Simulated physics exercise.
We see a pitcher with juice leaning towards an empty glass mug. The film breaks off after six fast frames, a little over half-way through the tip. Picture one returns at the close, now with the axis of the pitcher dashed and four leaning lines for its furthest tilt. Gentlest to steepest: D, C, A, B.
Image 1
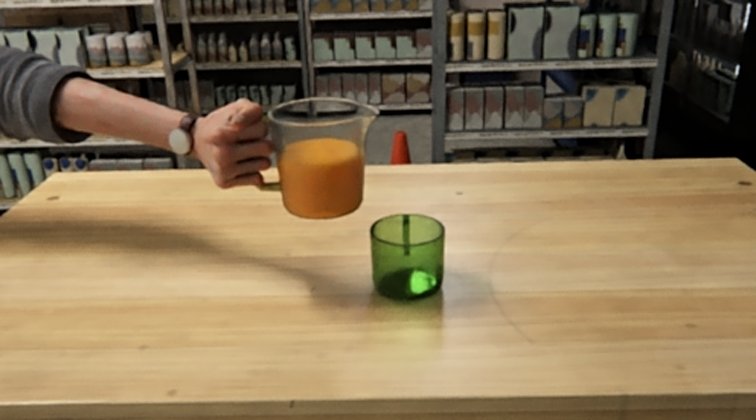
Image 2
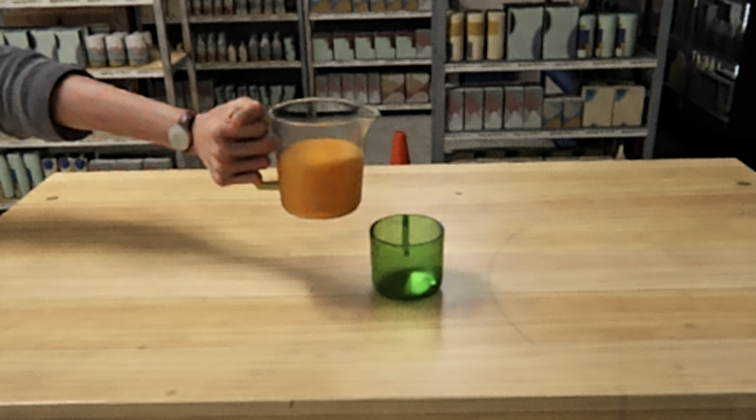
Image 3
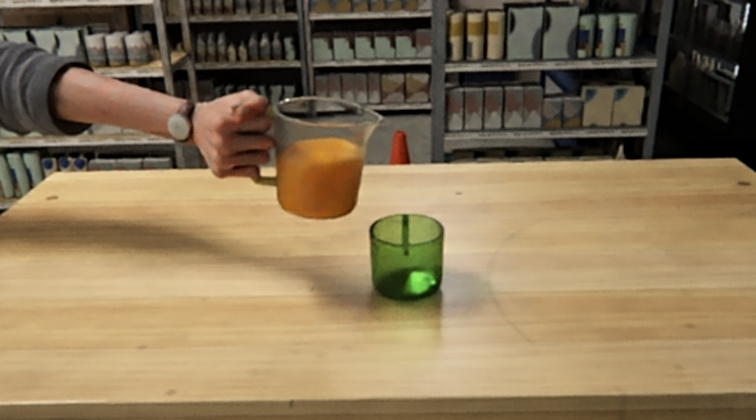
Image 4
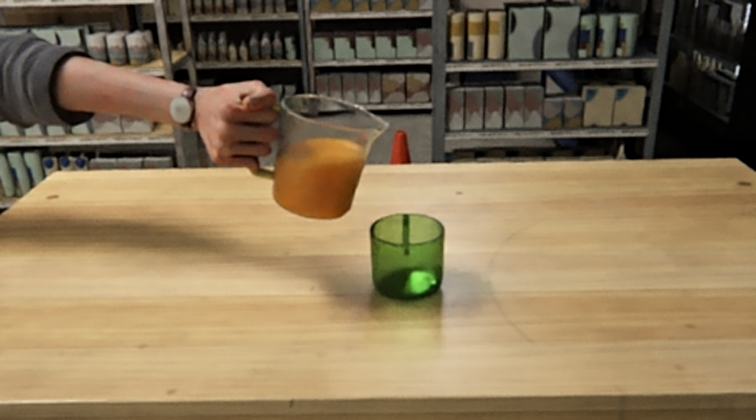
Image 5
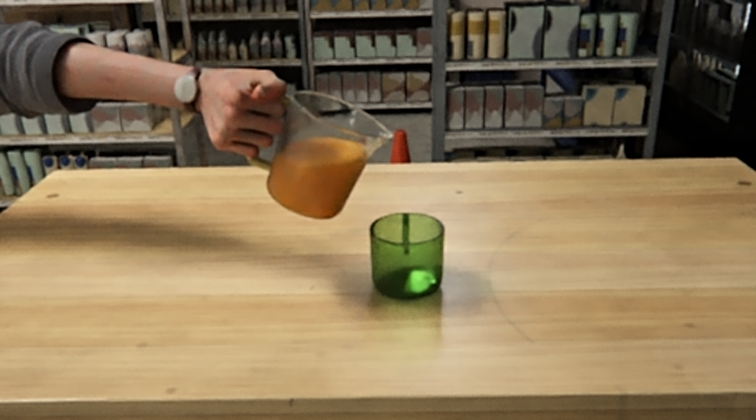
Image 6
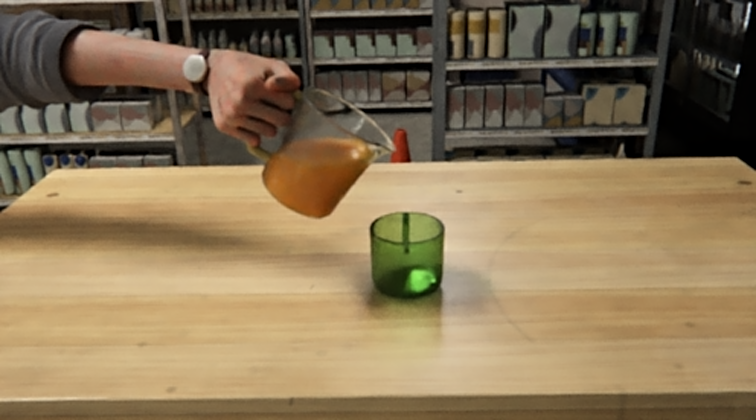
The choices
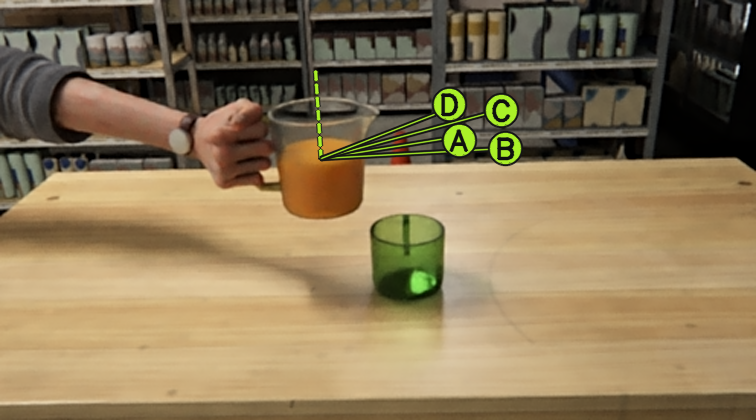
A hand tilts a clear pitcher of orange juice rightward above an empty green glass.
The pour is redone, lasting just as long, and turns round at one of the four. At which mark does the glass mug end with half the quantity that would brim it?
Take D.
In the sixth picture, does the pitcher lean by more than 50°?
No, it does not.
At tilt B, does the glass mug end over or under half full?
Over.
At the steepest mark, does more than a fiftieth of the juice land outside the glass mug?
Yes.
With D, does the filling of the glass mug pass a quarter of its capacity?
Yes, it does.
In lime, A at (441, 139); B at (488, 149); C at (484, 114); D at (434, 114).
With A, the glass mug ends with about 77 % of what it can hold; 6 % of the juice is spilt.
With B, the glass mug ends with about 83 % of what it can hold; 11 % of the juice is spilt.
With C, the glass mug ends with about 66 % of what it can hold; 4 % of the juice is spilt.
With D, the glass mug ends with about 53 % of what it can hold.
